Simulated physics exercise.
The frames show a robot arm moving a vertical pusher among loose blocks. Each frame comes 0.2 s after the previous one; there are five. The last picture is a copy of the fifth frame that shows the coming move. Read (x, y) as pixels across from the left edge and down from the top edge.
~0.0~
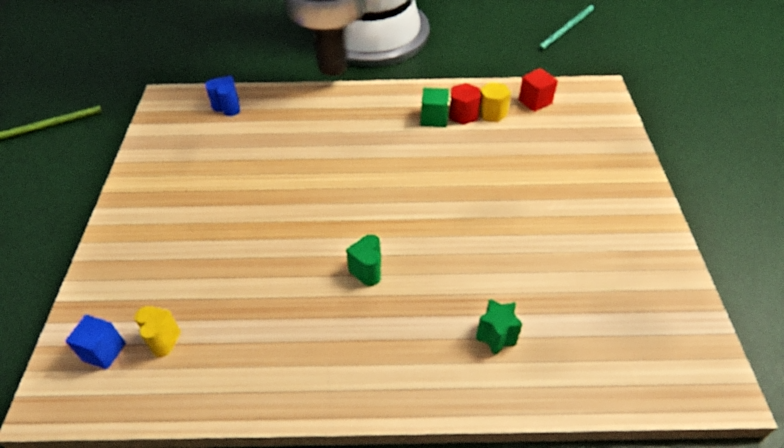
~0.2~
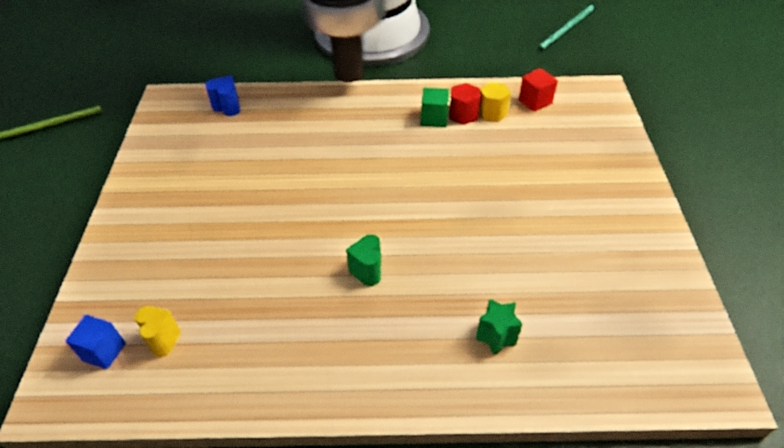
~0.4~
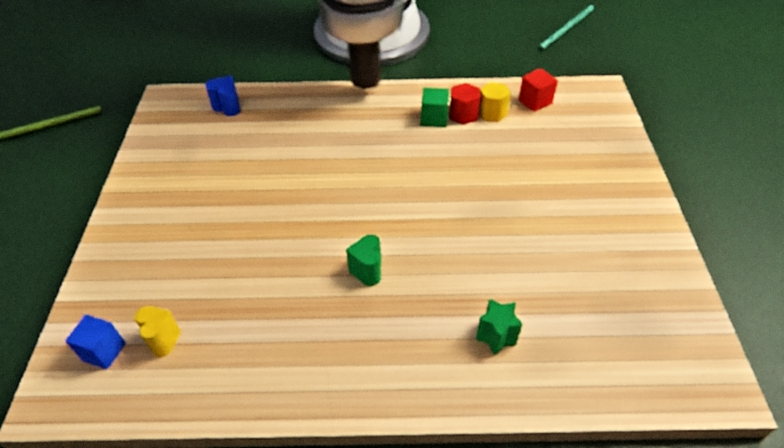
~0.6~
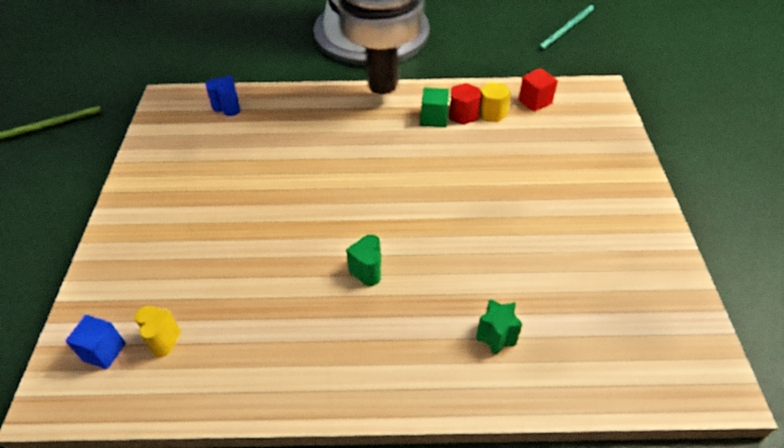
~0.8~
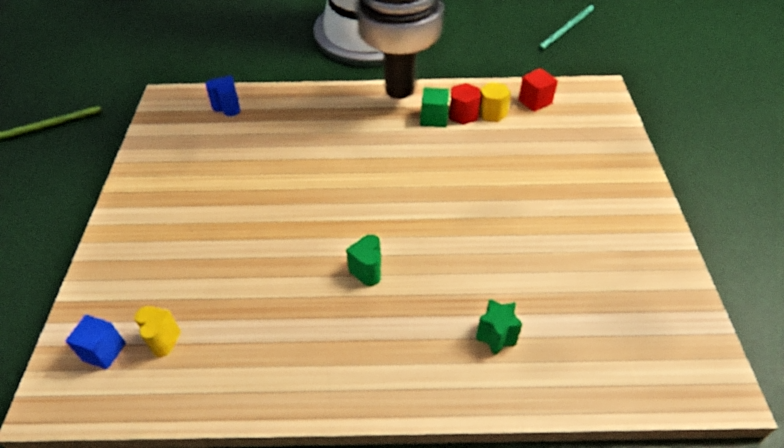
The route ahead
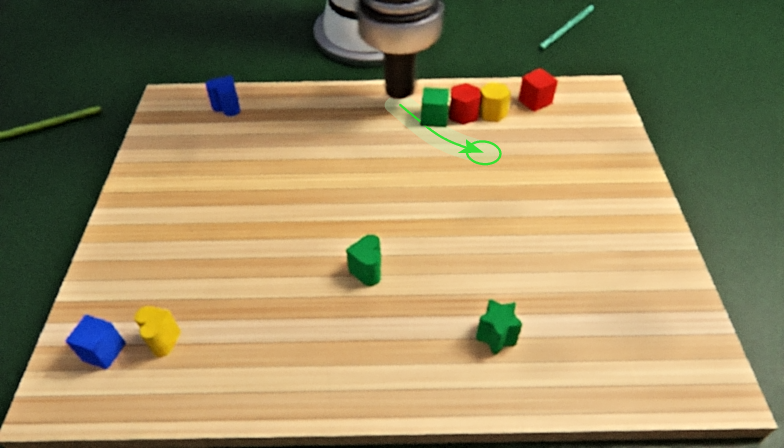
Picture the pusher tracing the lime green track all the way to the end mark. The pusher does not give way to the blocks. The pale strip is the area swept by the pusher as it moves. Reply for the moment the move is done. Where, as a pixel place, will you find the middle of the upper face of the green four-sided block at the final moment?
In the picture, it is at (514, 117).
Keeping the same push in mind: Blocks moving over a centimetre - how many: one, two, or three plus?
Three or more get moved.
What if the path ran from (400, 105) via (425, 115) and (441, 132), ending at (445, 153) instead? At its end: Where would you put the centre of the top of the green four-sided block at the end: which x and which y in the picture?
Most likely (479, 129).
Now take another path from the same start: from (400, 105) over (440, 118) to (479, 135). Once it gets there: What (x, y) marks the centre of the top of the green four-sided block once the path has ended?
It should be at (488, 132) by then.
Path on the board, from (400, 105) over (422, 123) and (449, 141) to (484, 153).
On the path given first. One third of the way, pusher (423, 109); green four-sided block (456, 103), turned 20° anticlockwise; red six-sided block (480, 93), turned 20° anticlockwise; yellow six-sided block (507, 90).
Two thirds of the way, pusher (450, 127); green four-sided block (486, 115), turned 50° anticlockwise; red six-sided block (496, 97), turned 50° anticlockwise; yellow six-sided block (516, 86), turned 25° anticlockwise.
At the end, pusher (486, 138); green four-sided block (514, 118), turned 105° anticlockwise; red six-sided block (501, 98), turned 75° anticlockwise; yellow six-sided block (518, 84), turned 20° anticlockwise; red four-sided block (542, 77).
